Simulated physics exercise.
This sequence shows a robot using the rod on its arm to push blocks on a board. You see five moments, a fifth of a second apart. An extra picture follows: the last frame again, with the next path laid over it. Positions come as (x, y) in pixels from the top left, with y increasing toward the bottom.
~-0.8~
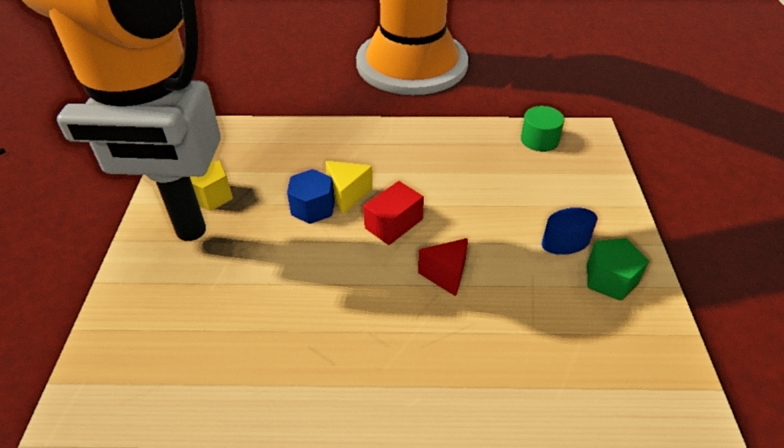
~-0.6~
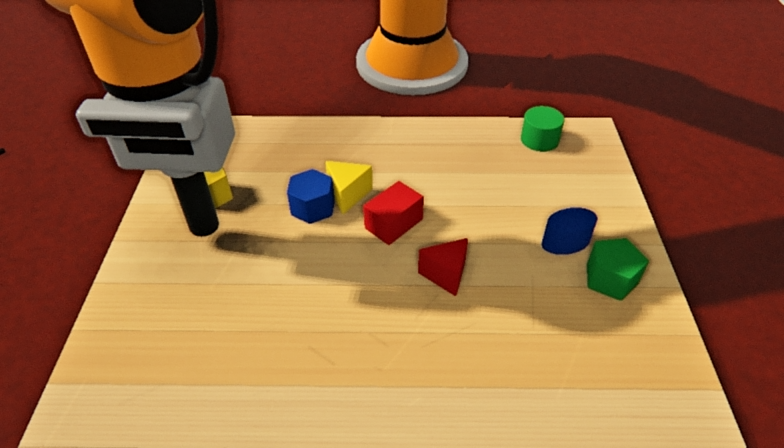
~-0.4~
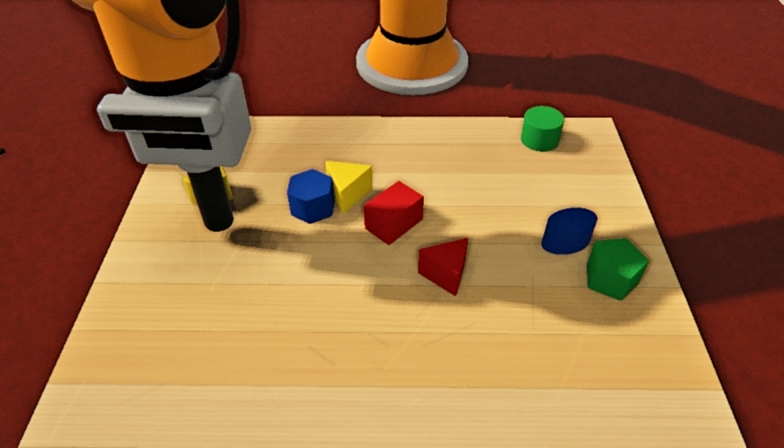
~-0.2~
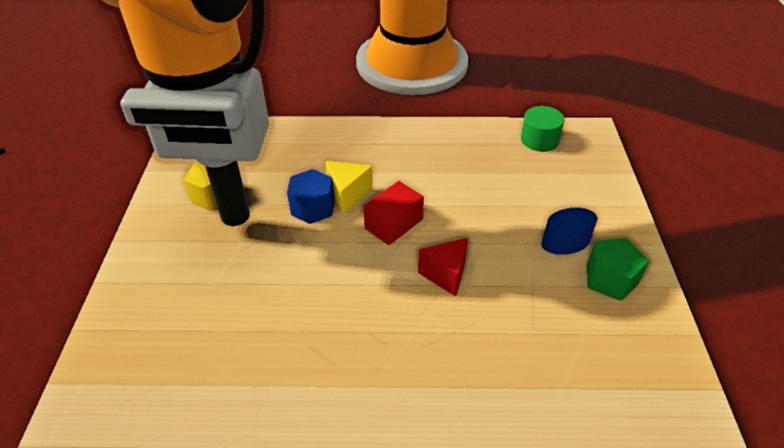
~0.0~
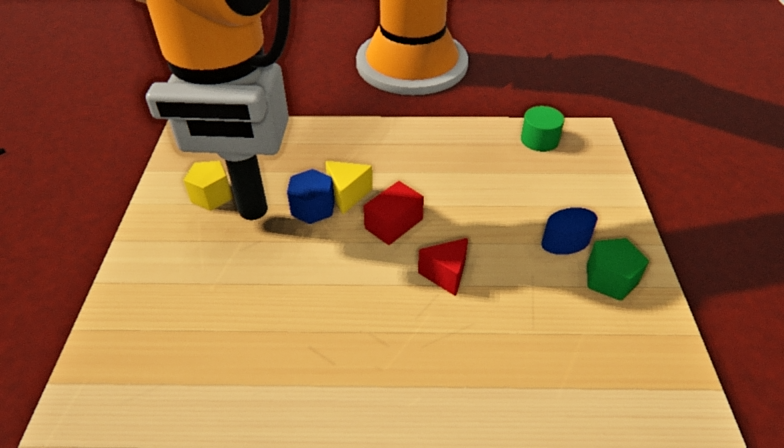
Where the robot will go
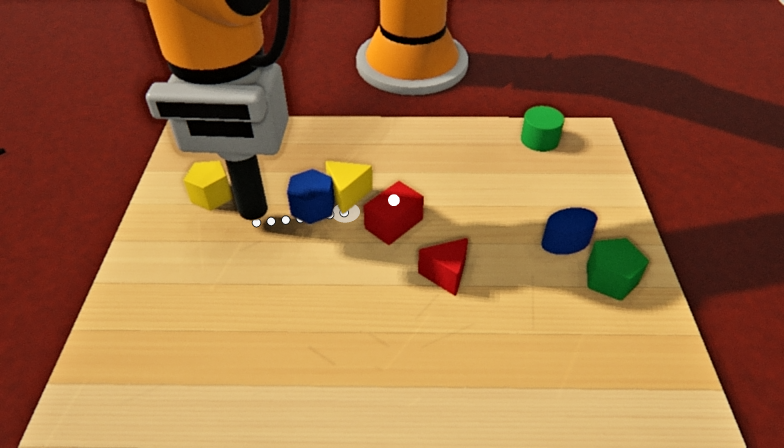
At first, a robot arm holds its black rod over the left side of a wooden board scattered with colored blocks, partly covering a yellow one. The rod then glides a short way right and slightly up, uncovering the yellow block and nearing the blue hexagon, while every block stays still.
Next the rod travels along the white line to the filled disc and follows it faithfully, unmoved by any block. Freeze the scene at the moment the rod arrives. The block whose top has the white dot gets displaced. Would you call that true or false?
The claim does not hold.
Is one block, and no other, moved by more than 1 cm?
No - that is not the case.
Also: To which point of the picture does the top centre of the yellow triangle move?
The yellow triangle ends near (387, 151).
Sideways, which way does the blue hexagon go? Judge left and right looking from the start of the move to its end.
Displaced left.
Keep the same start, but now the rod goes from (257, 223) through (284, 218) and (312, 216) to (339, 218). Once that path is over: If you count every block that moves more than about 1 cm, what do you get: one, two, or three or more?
Two blocks shift.
Drawn move, in a line from (257, 223) to (346, 212); the dot is on the red oblong.
The first path, step by step. Halfway along, rod at (300, 207); blue hexagon at (330, 178), turned 15° anticlockwise; yellow triangle at (363, 164).
At the end, rod at (345, 201); blue hexagon at (362, 167), turned 55° anticlockwise; yellow triangle at (387, 151), turned 30° anticlockwise; red oblong still.
